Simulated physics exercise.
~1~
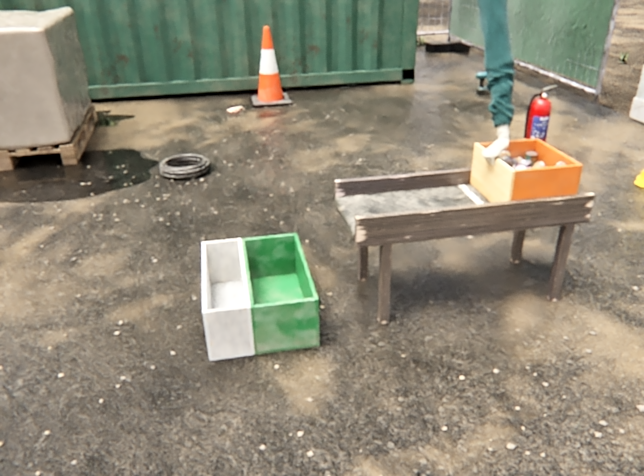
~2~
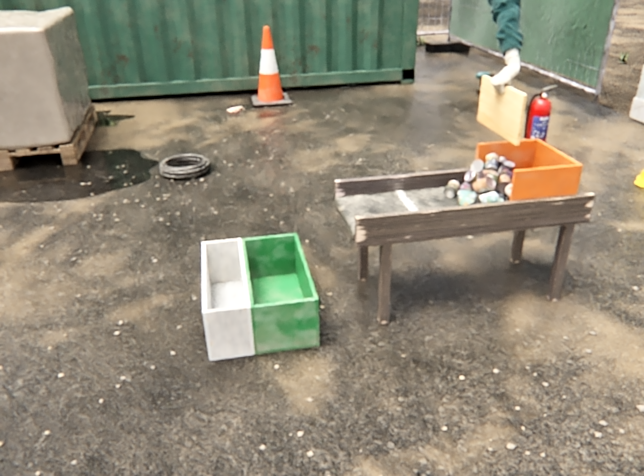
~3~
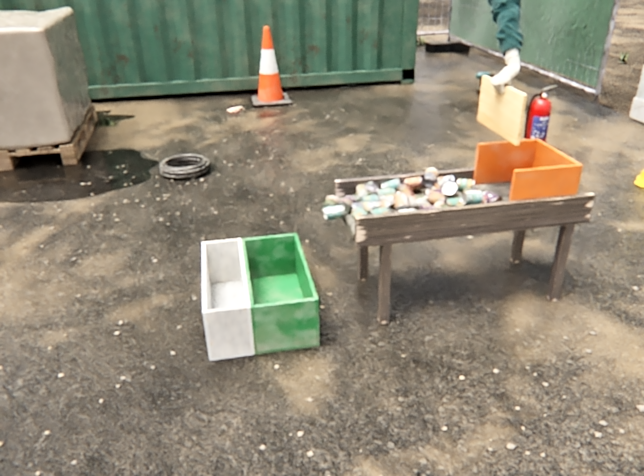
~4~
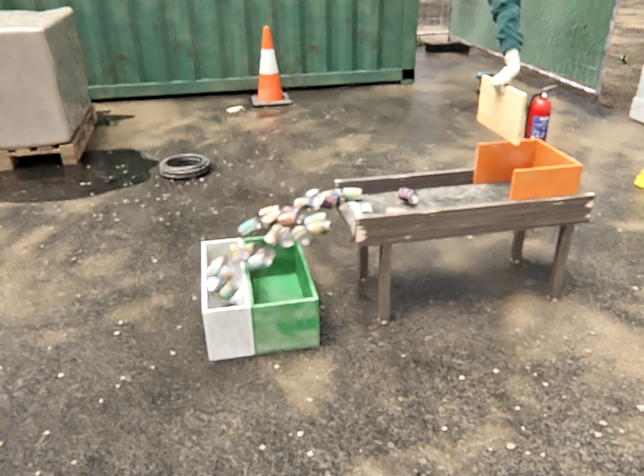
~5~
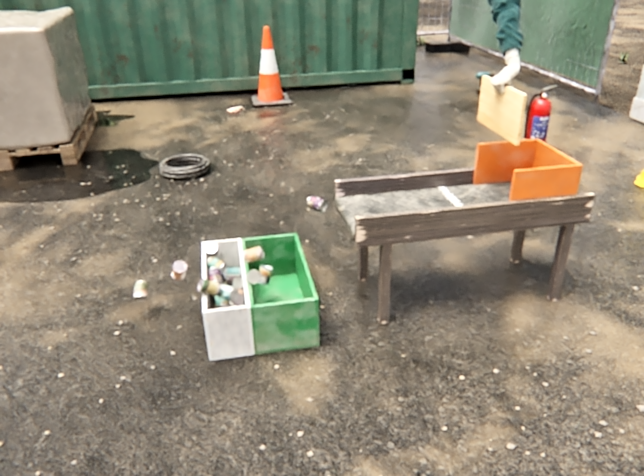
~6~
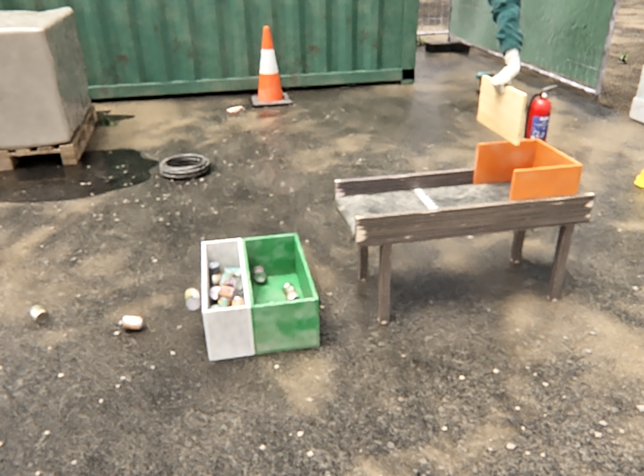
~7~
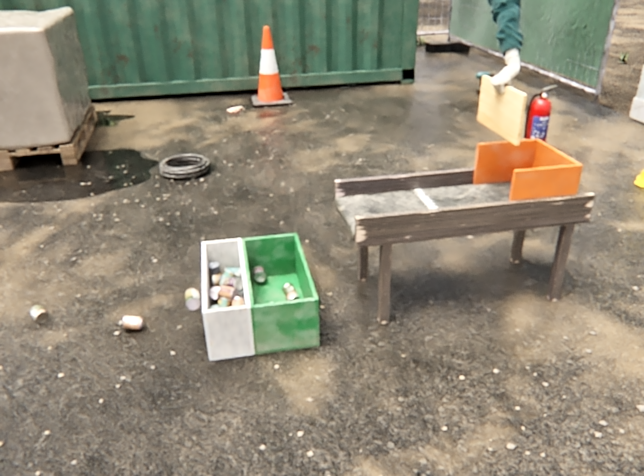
To begin with, a green-sleeved arm reaches over an orange pen holding small tins at the right end of a low conveyor. The hand lifts the pale gate panel, and the tins spill forward onto the belt. They spread out and ride left, the first ones tipping off the far end. The tins then fly in a stream over the green tub, many dropping into the white box beside it. A few bounce or tumble past onto the tarmac. Finally the belt is empty, most tins lie in the white box, a few sit in the green tub, and three rest on the ground to the left.
